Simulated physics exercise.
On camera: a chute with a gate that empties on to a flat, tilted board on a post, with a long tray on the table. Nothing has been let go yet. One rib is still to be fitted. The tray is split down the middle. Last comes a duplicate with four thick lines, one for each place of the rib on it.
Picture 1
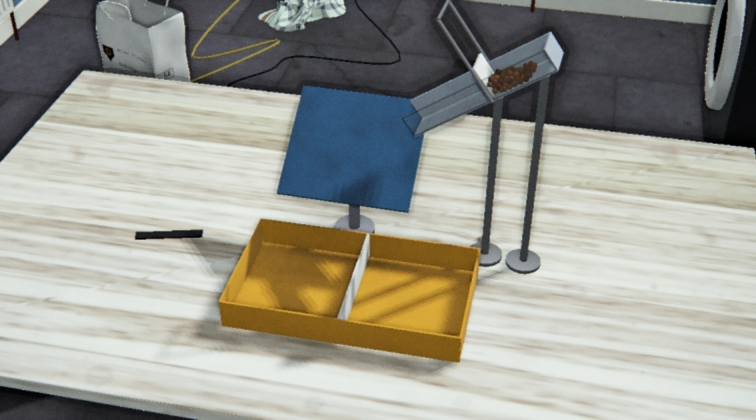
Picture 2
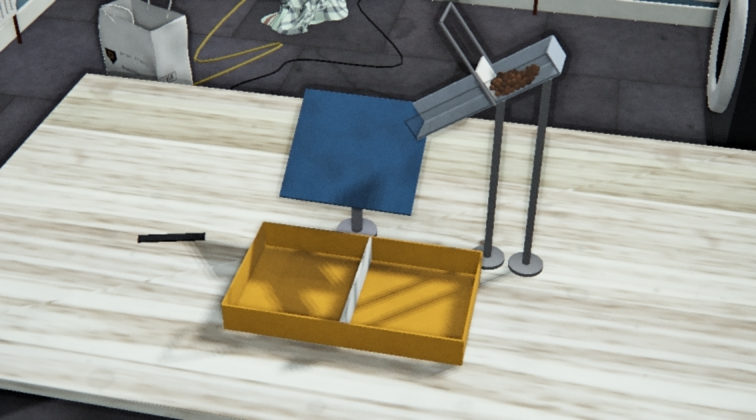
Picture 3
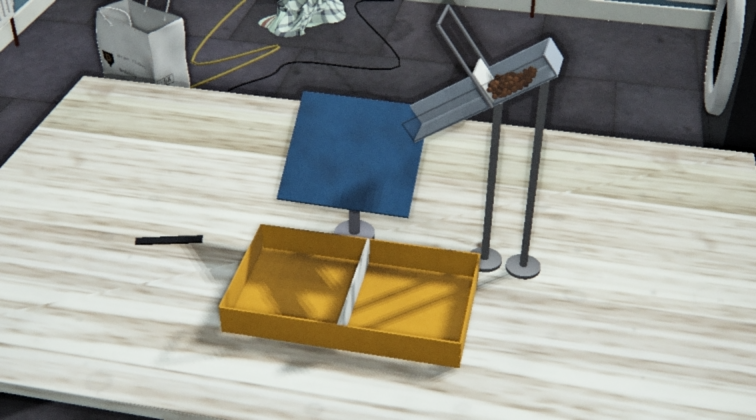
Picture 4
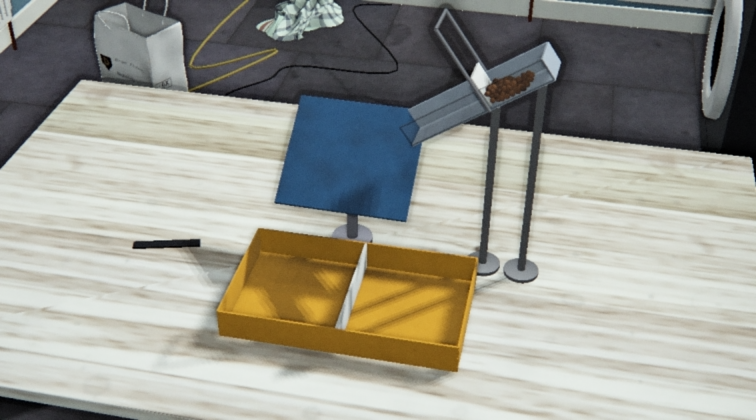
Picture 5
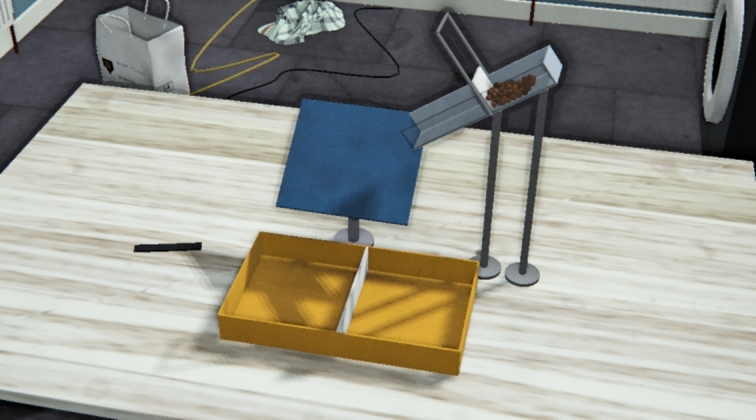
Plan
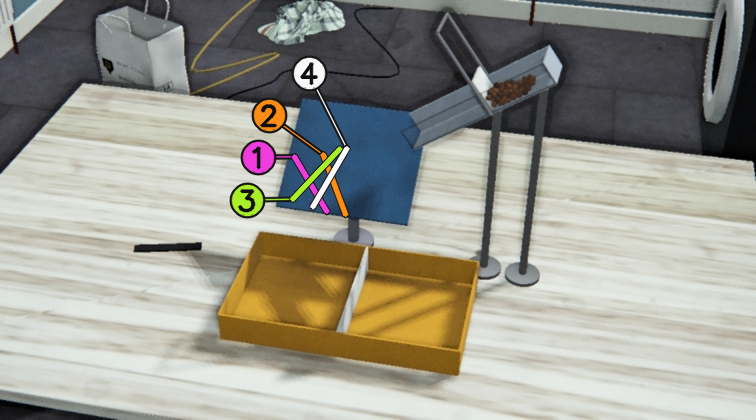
On a pale wooden table, brown balls sit behind a chute's gate above a tilted blue board and divided yellow tray, nothing moving but slight camera drift.
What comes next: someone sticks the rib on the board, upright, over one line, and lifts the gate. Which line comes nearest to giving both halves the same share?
I would pick line 2.
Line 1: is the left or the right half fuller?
The left half.
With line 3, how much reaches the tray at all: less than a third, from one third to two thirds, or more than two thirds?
More than two thirds.
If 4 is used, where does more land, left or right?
Left.
On the marked copy, line 1 from (294, 156) to (326, 211); line 2 from (323, 154) to (345, 214); line 3 from (339, 148) to (292, 199); line 4 from (346, 148) to (312, 206).
With 1, of what is caught, nearly all in the left half, a small part in the right.
With 2, of what is caught, about half in the left half, about half in the right.
With 3, of what is caught, nearly all in the left half, a small part in the right.
With 4, of what is caught, nearly all in the left half, a small part in the right.
